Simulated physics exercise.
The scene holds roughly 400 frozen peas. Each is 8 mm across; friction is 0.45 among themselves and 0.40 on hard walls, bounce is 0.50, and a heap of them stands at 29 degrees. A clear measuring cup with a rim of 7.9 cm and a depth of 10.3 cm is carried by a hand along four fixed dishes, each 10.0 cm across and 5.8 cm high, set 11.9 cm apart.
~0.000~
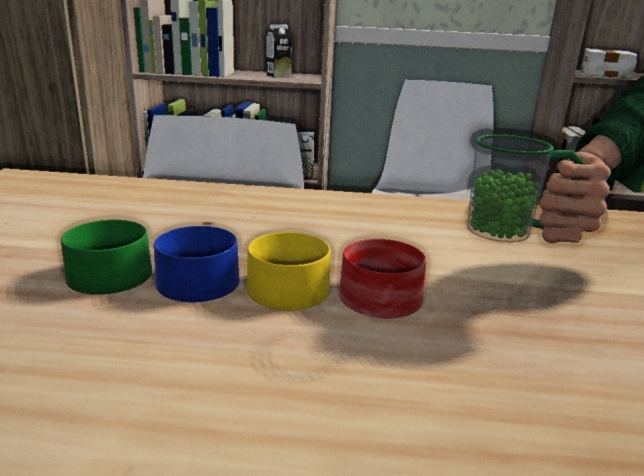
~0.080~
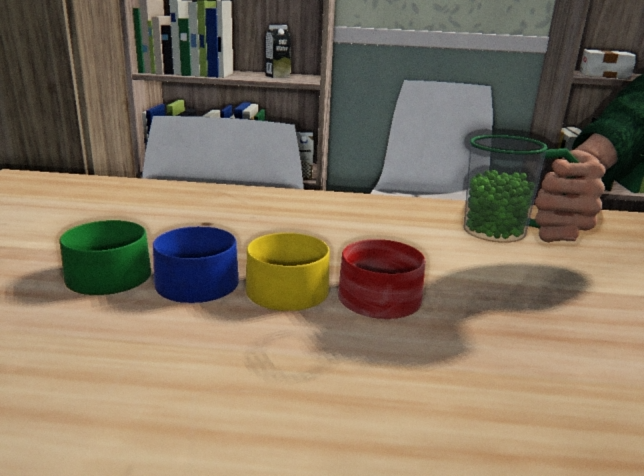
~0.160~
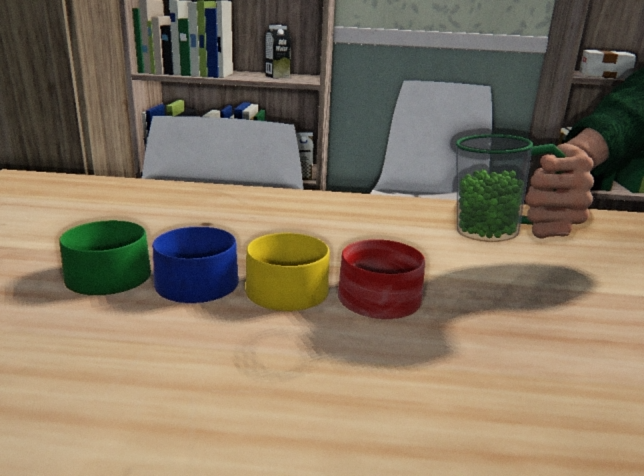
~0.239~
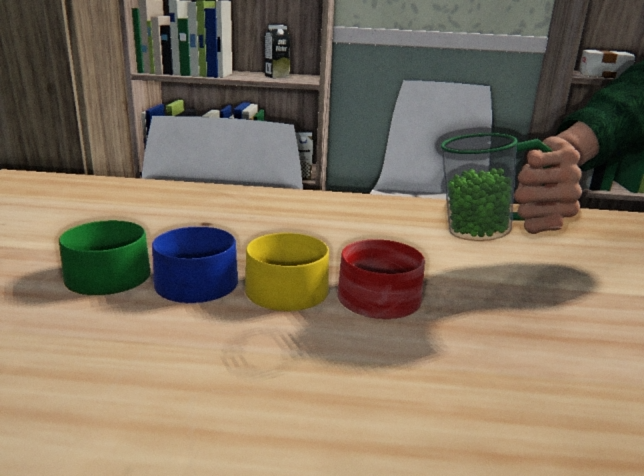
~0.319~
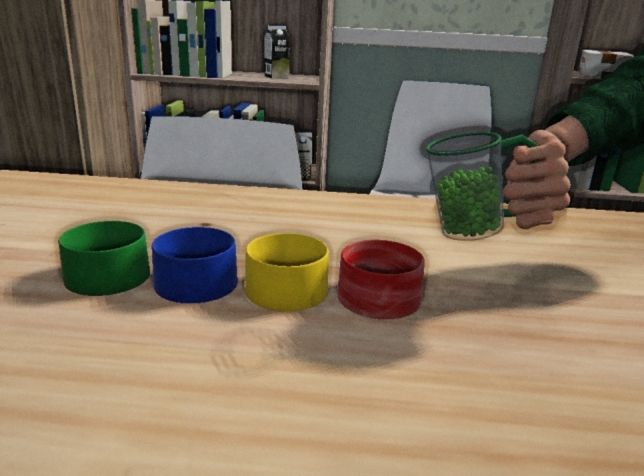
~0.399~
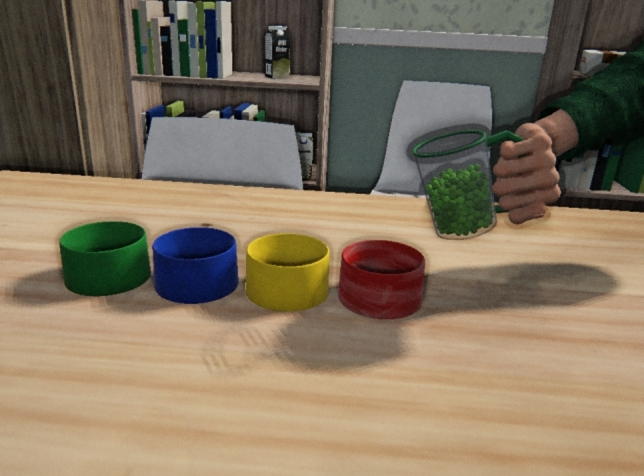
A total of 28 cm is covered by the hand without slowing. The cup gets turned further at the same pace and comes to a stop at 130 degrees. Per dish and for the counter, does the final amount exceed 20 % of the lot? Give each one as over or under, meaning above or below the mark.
Red dish: Under, blue dish: Over, green dish: Under, yellow dish: Under, counter: Under.
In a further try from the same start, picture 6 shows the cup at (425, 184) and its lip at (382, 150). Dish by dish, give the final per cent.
The red dish keeps 0, the blue one 100, the green one 0 and the yellow one 0.
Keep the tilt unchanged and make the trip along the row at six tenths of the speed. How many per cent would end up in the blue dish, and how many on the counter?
In that case: Blue 0, and counter 0.
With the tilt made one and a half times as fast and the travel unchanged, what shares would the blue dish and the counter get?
I'd say blue ends at 20 while the counter ends at 40.
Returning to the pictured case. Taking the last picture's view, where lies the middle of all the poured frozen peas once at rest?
My guess is close to (199, 267).
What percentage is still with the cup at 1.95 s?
Some 80 per cent.
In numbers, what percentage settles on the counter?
Close to 0 %, more or less.
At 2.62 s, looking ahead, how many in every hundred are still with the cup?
About 0 percent of the load.
After 1.33 s, tilt 70 degrees; cup holds 100 %.
After 1.95 s, tilt 105 degrees; cup holds 80 %, blue 15 %.
After 2.62 s, tilt 130 degrees; cup holds 0 %, blue 100 %.
By 3.0 s all is still; red 0 %, blue 100 %, green 0 %, yellow 0 %, counter 0 %.
